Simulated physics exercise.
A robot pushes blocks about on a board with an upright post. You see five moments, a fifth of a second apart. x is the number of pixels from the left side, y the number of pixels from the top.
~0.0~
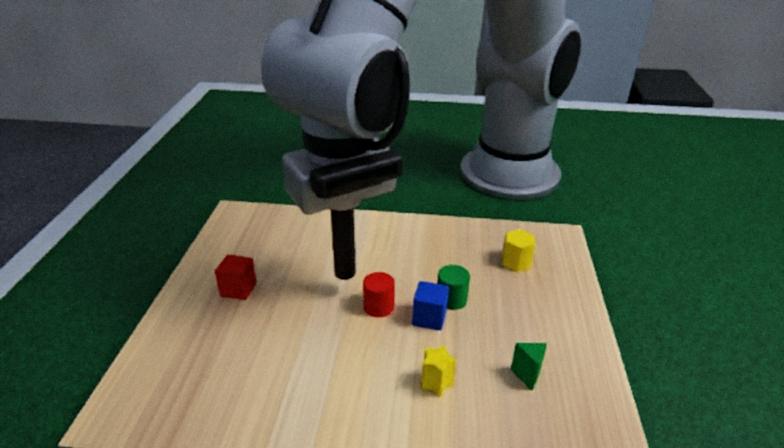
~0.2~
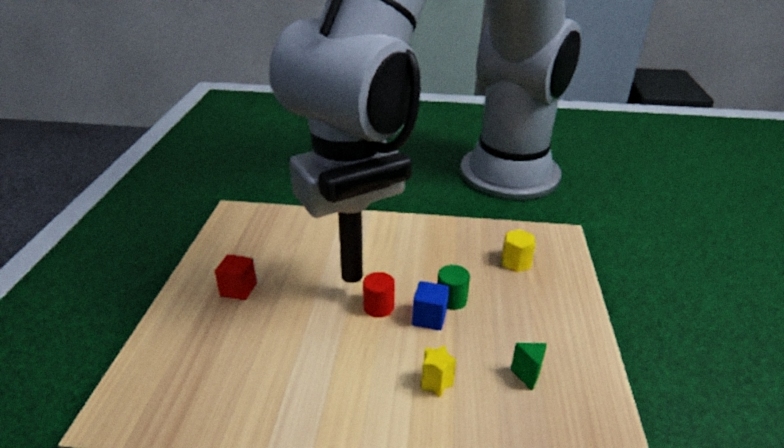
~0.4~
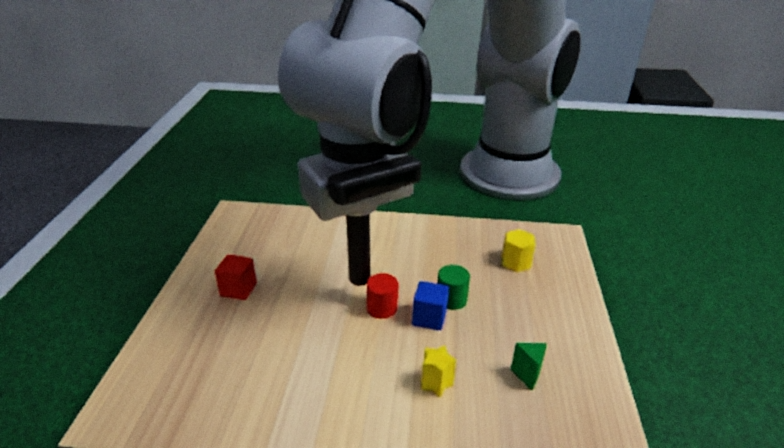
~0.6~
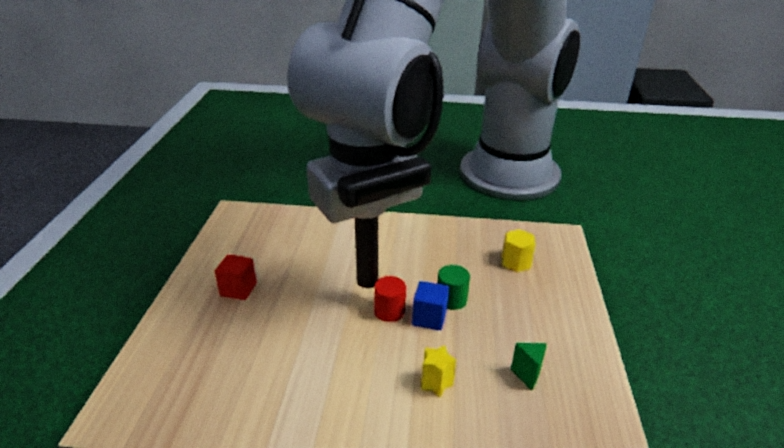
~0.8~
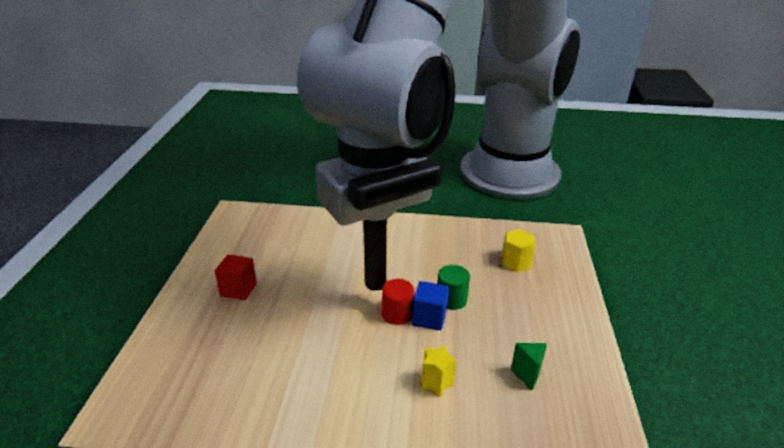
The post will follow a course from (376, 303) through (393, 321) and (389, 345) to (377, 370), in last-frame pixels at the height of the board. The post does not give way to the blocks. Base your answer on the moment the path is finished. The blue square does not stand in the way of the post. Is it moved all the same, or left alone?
Moved away.
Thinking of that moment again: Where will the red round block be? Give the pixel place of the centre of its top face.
It sits at (423, 312).
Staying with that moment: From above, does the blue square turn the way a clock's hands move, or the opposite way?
Looking down on the board, it turns counter-clockwise.
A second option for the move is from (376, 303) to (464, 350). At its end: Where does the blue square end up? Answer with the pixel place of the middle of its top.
The top centre is at (471, 303).
The first path, step by step. One third of the way, post (394, 303); red round block (420, 306); blue square (450, 298), turned 40° anticlockwise.
Two thirds of the way, post (389, 325); red round block (423, 312); blue square (451, 299), turned 40° anticlockwise.
At the end, post (377, 350); red round block (423, 312); blue square (451, 299), turned 40° anticlockwise; yellow star block not moved.
